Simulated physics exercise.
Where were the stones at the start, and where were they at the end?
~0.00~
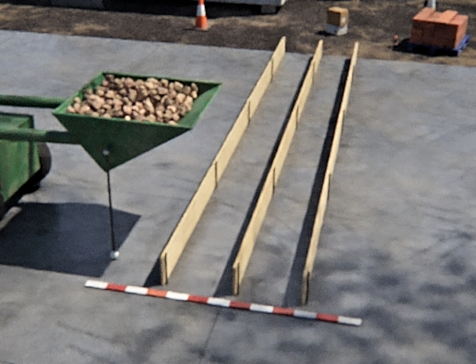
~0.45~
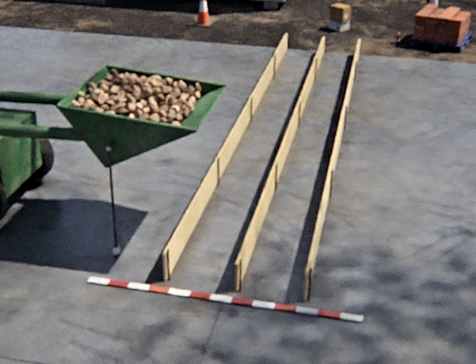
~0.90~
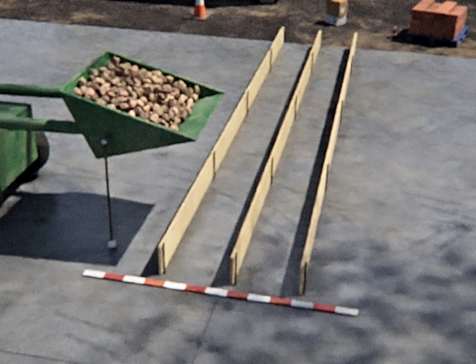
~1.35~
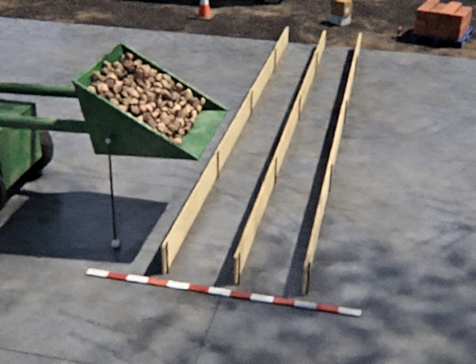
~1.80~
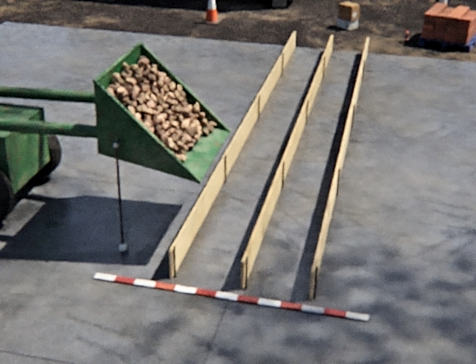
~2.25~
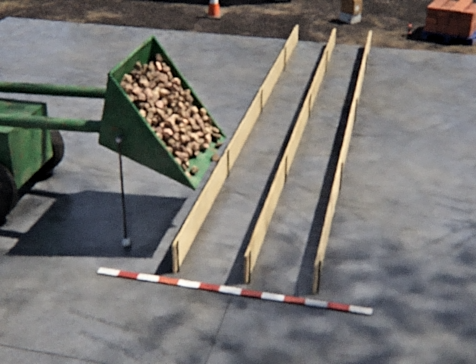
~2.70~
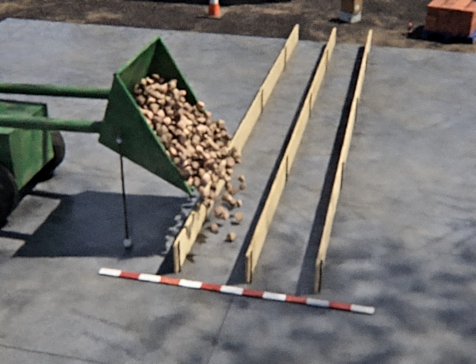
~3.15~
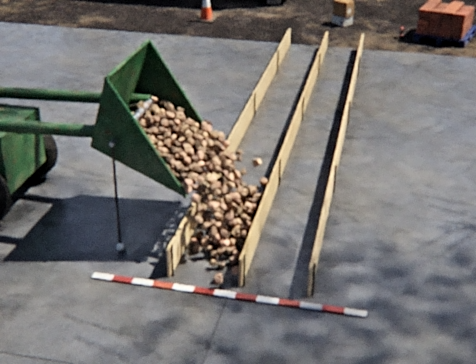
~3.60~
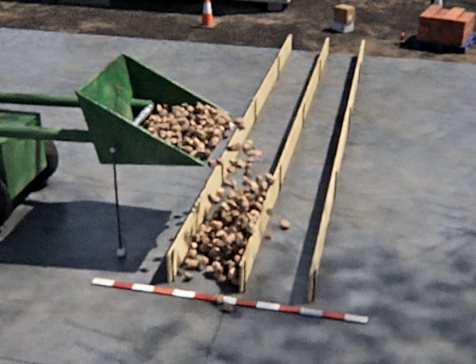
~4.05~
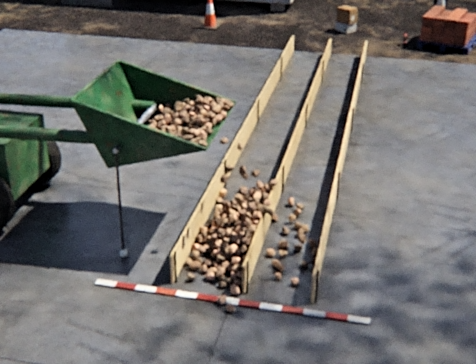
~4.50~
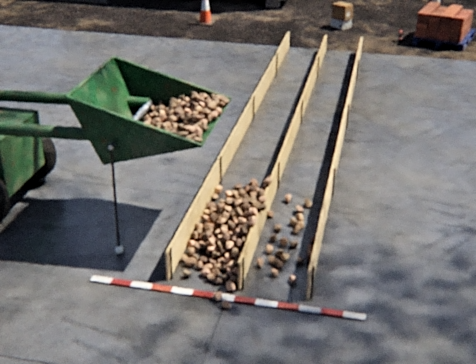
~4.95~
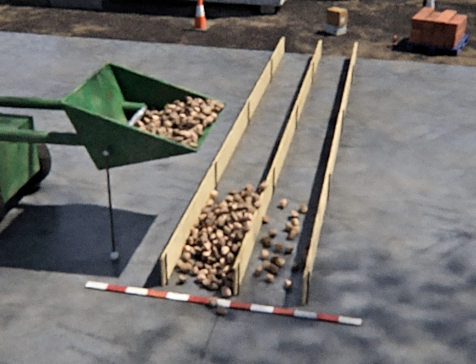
At the start the stones were all heaped in the green bucket. By the end, more than half lay on the ground between the left and middle planks, with a few in the next bay and the rest still in the bucket.
On a grey paved yard, a green bucket full of brown stones tipped to the right and spilled many between upright planks, then swung back, ending still with some stones inside, most in the nearer bay and a few in the farther one.
